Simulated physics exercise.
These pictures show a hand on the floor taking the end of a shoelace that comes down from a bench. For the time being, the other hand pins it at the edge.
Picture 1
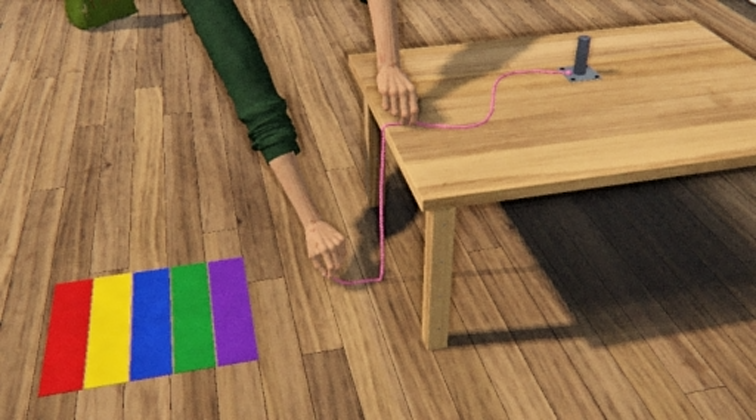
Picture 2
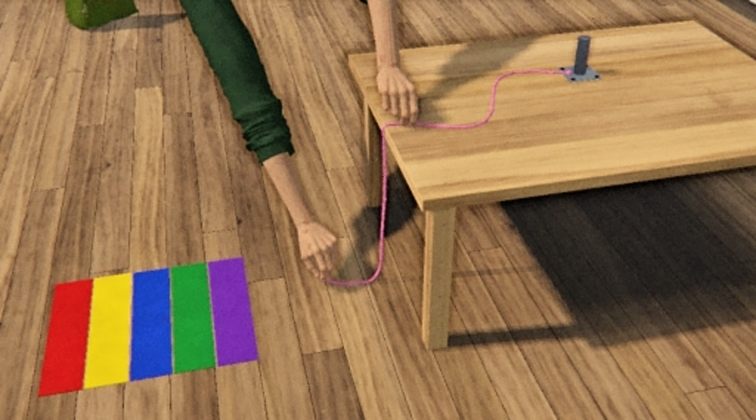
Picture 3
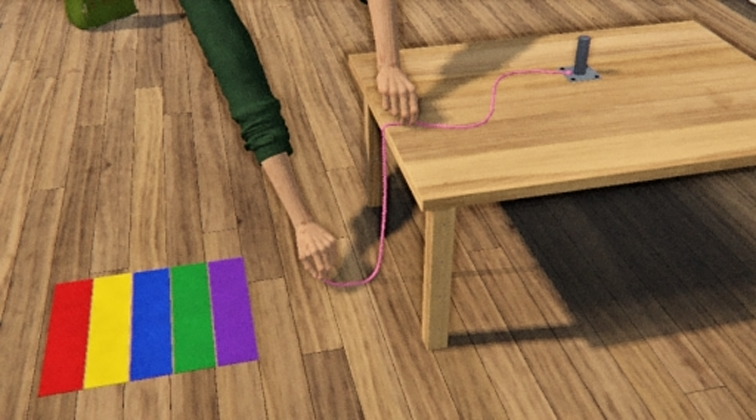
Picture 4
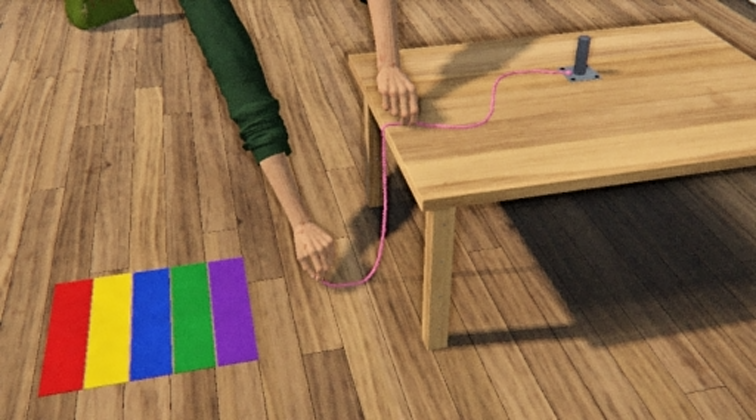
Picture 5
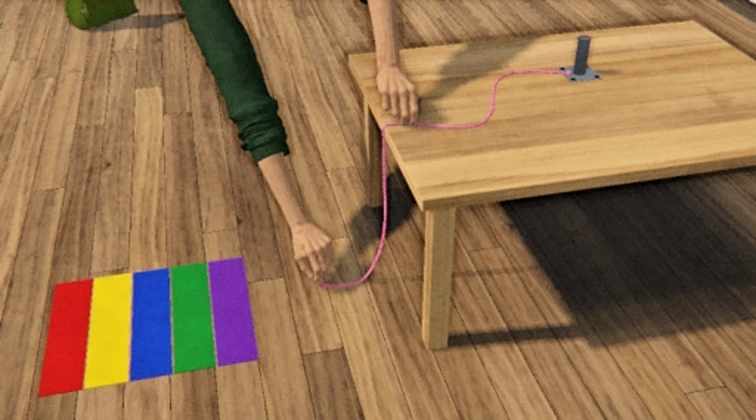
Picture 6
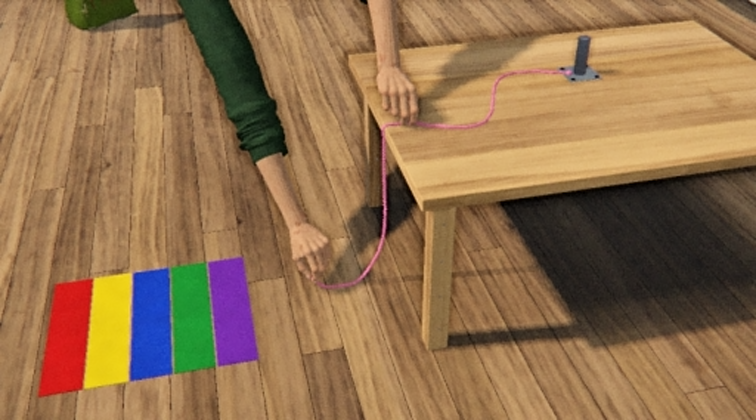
A hand near the floor, at the end of a green-sleeved arm, draws the end of a pink shoelace slightly leftward, and the hanging part changes from a sharp corner to a soft curve. The other hand stays at the edge of a pale wooden bench on the right, where the lace winds back to a small grey post. Seen from above by a still camera, red, yellow, blue, green and purple strips lie lower left on the plank floor.
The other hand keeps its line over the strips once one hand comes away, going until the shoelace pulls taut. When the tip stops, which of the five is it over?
The blue one.
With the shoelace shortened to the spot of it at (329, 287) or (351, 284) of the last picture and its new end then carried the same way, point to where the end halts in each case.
The first cut gives (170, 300) and the second gives (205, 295).
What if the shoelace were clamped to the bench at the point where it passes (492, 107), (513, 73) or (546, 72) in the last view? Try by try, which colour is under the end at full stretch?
In order: Green, then blue, then blue.
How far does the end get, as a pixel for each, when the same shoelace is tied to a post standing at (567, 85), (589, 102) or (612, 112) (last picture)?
It works out at around (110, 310), (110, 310) and (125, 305) for the three tries.
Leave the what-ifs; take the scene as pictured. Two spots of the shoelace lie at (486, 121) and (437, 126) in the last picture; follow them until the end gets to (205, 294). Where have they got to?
Approx. (420, 109); approx. (379, 128).
Soon after, end near (205, 294); over green.
After that, end near (165, 300); over blue.
At the stop, end near (142, 304); over blue. The end stops over the blue strip.
